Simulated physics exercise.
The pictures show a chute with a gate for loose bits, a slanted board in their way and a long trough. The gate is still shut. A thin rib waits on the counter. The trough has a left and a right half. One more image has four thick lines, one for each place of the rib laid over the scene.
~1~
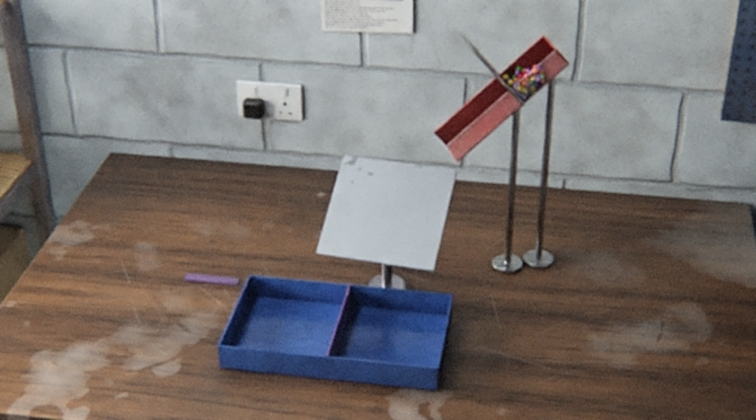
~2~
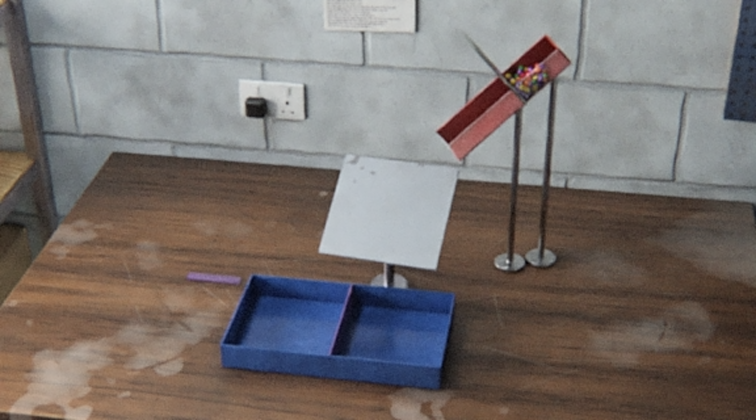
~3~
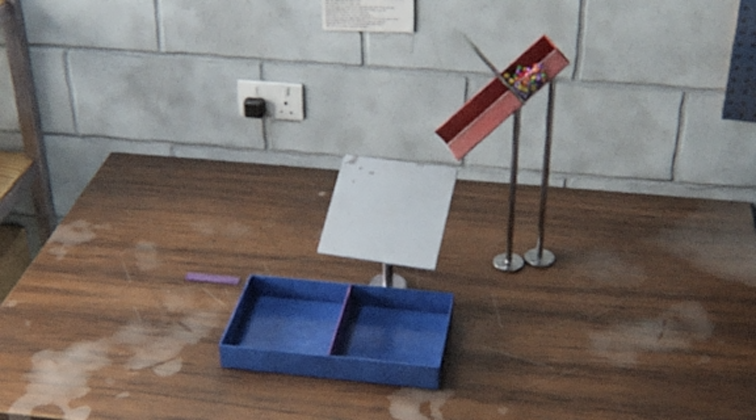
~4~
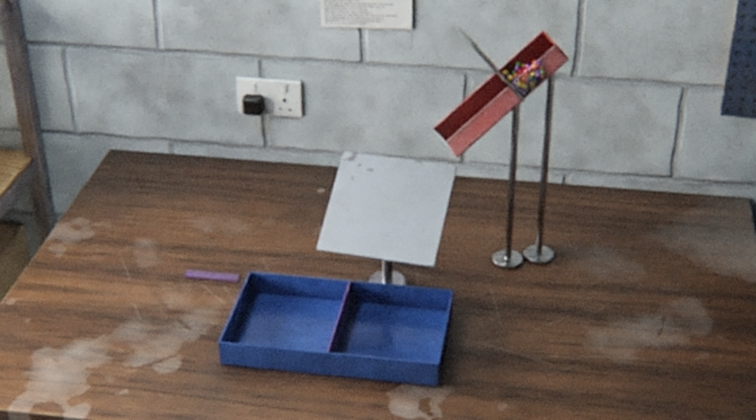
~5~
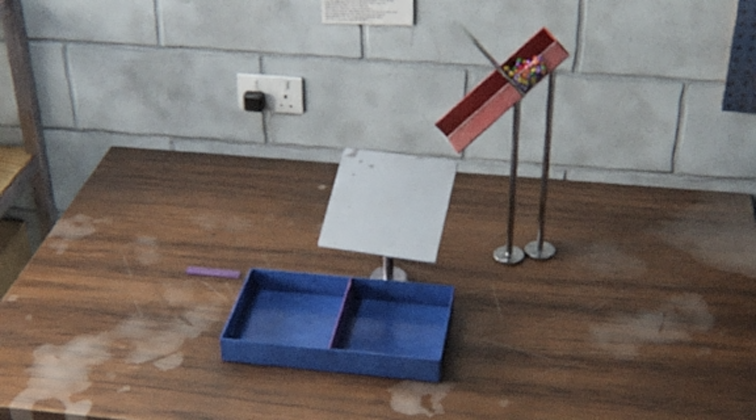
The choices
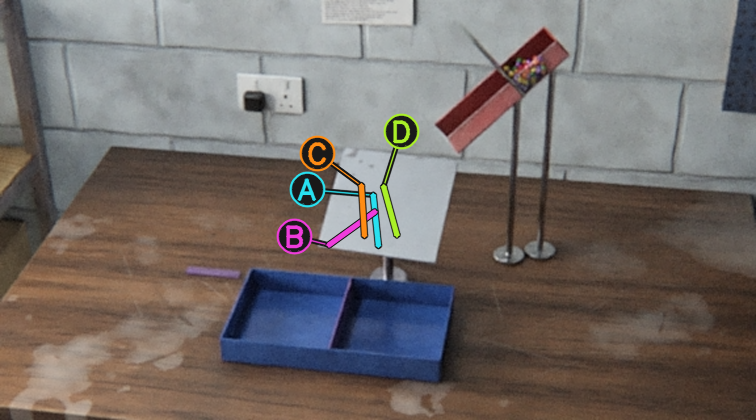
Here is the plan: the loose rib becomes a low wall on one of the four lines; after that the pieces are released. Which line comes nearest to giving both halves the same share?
The best line is B.
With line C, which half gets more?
The right half.
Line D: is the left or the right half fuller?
More lands on the right.
On the marked copy, line A from (373, 195) to (378, 245); line B from (374, 211) to (328, 245); line C from (361, 185) to (364, 235); line D from (383, 186) to (396, 235).
If A is chosen, of what is caught, about a tenth in the left half, almost all in the right.
If B is chosen, of what is caught, roughly two thirds in the left half, roughly a third in the right.
If C is chosen, of what is caught, about a tenth in the left half, the larger part in the right.
If D is chosen, of what is caught, about a tenth in the left half, almost all in the right.
